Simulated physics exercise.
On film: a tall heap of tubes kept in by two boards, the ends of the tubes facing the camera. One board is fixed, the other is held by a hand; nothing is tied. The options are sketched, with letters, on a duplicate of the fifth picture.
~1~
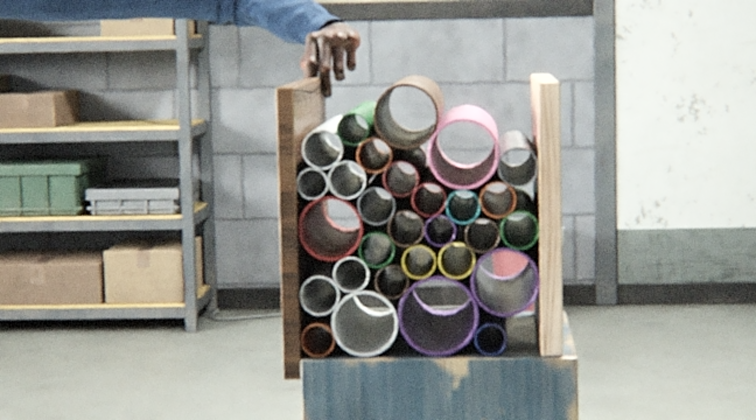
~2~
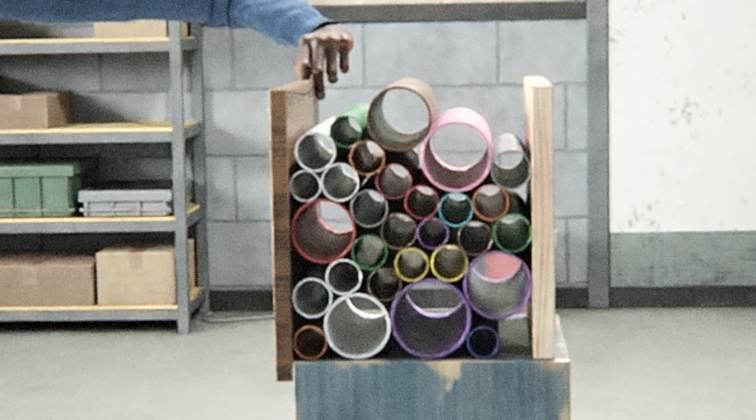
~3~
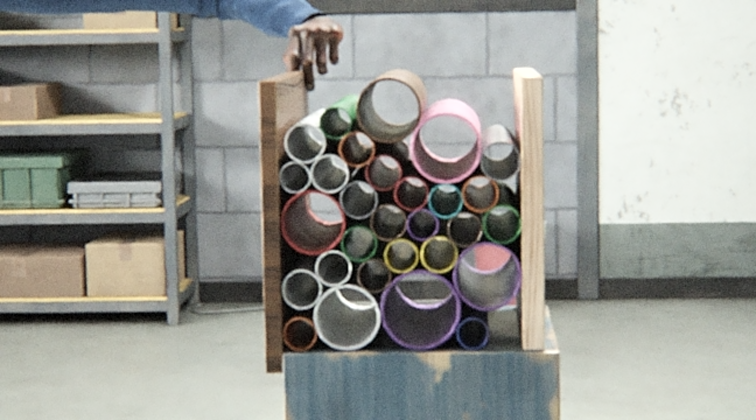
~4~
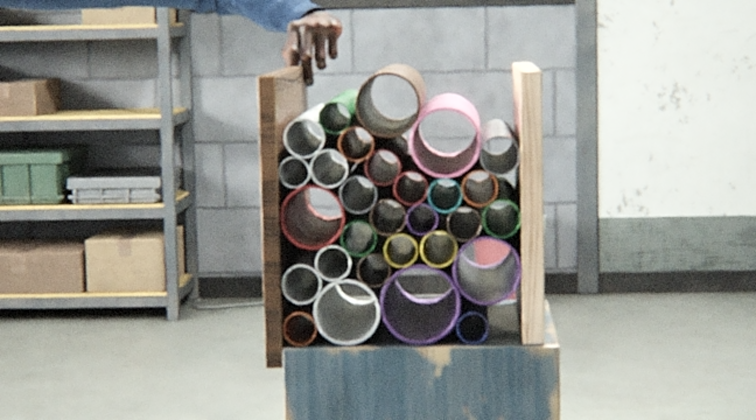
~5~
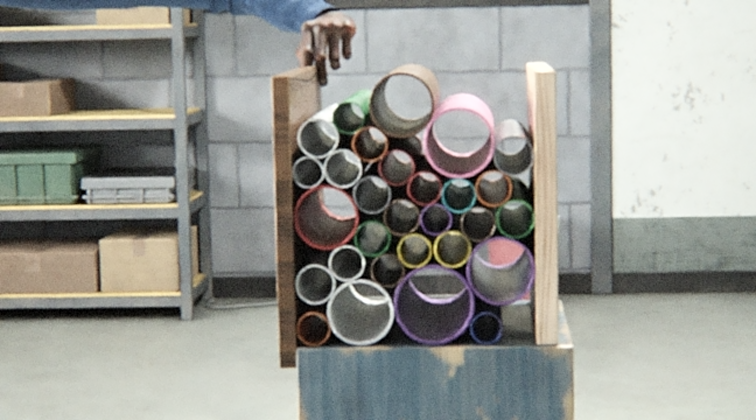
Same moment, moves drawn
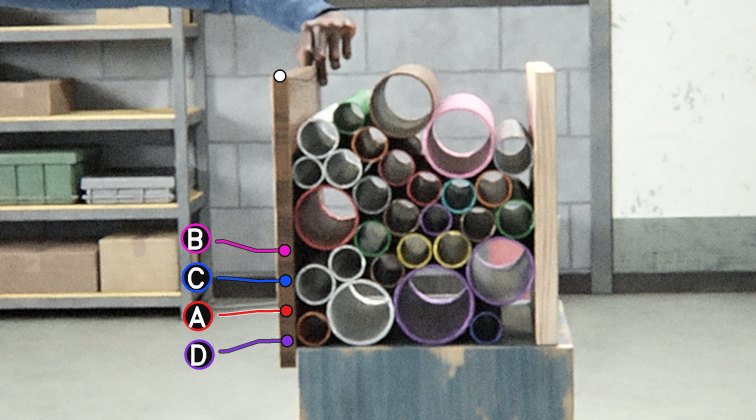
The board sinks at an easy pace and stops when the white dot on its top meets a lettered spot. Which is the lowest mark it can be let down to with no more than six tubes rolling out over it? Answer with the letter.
Lower it to B and no more.
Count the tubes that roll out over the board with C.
The count is nine.
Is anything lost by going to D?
Yes, at D.
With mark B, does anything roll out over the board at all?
At B: Yes.
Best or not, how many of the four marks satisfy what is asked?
The number is one.
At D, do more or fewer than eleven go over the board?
It loses more than eleven.
On the copy, A at (286, 311); B at (284, 250); C at (285, 281); D at (287, 341); the white dot at (280, 76).
On B. First, top of the board (292, 157).
Then, top of the board (294, 247).
Finally, top of the board (295, 249), six out over the board.
By contrast, A more than six out over the board; C more than six out over the board; D more than six out over the board.
